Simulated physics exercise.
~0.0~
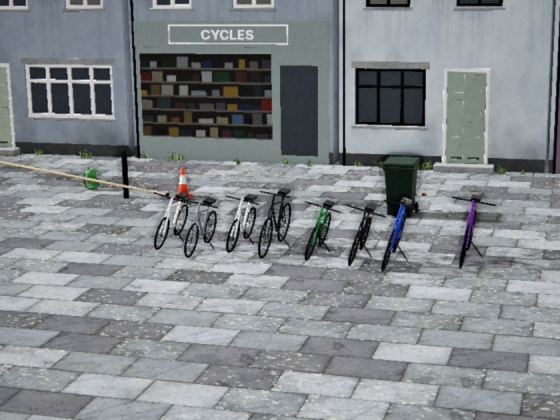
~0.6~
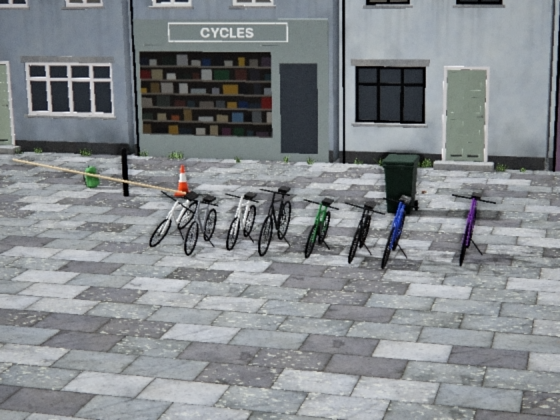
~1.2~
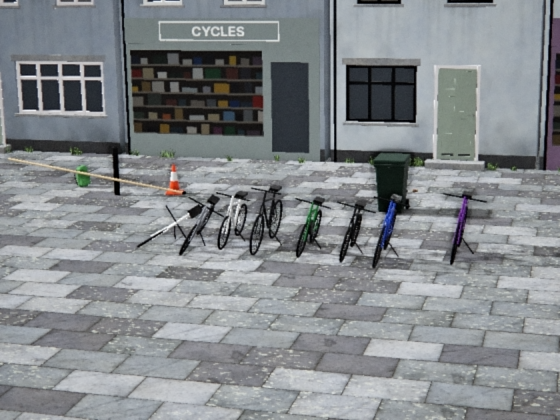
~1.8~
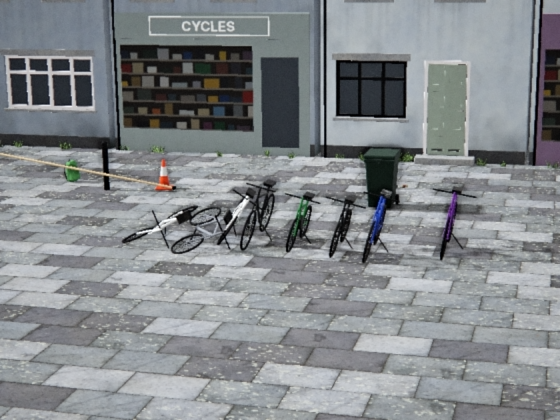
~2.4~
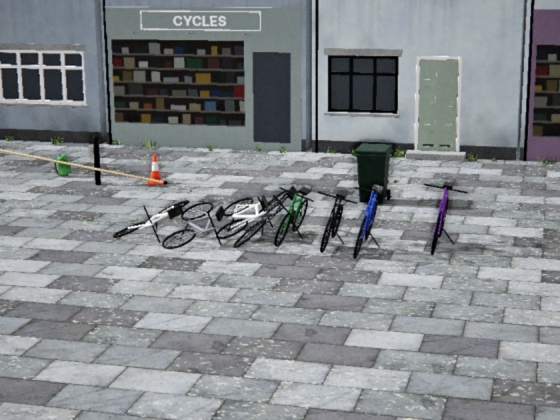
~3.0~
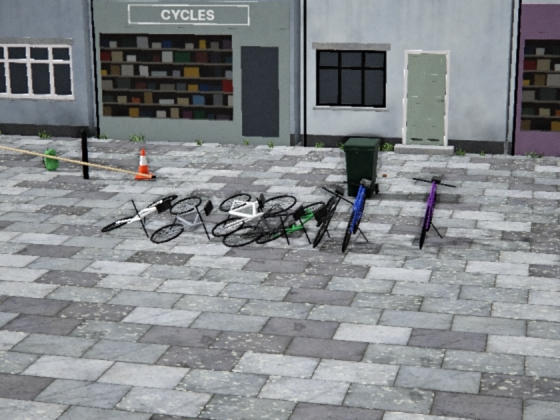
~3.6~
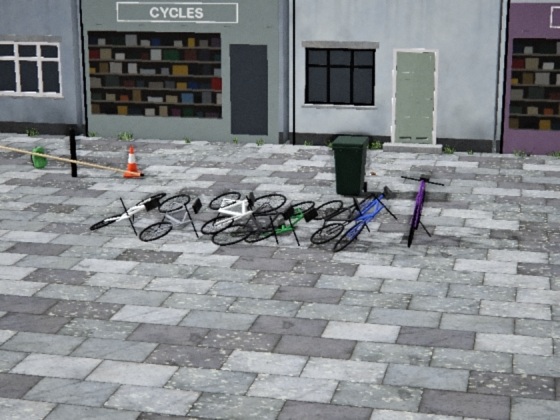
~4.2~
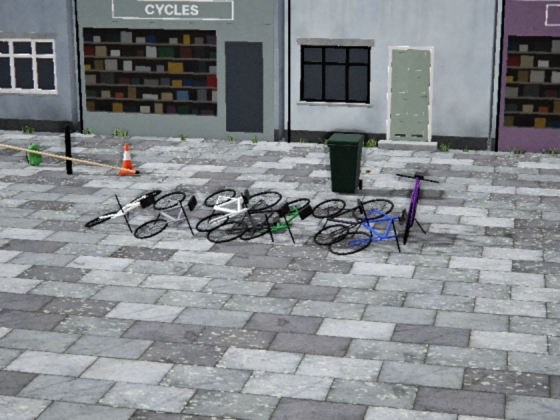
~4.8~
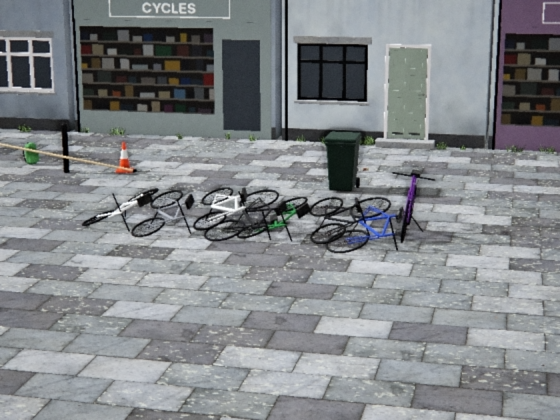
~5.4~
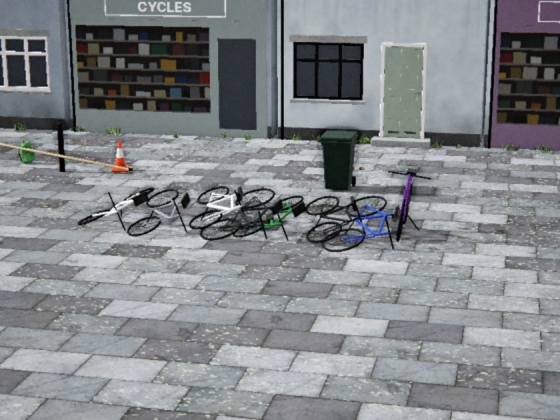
Row of bicycles toppling one after another from left to right outside a cycle shop, leaving only the purple one standing.
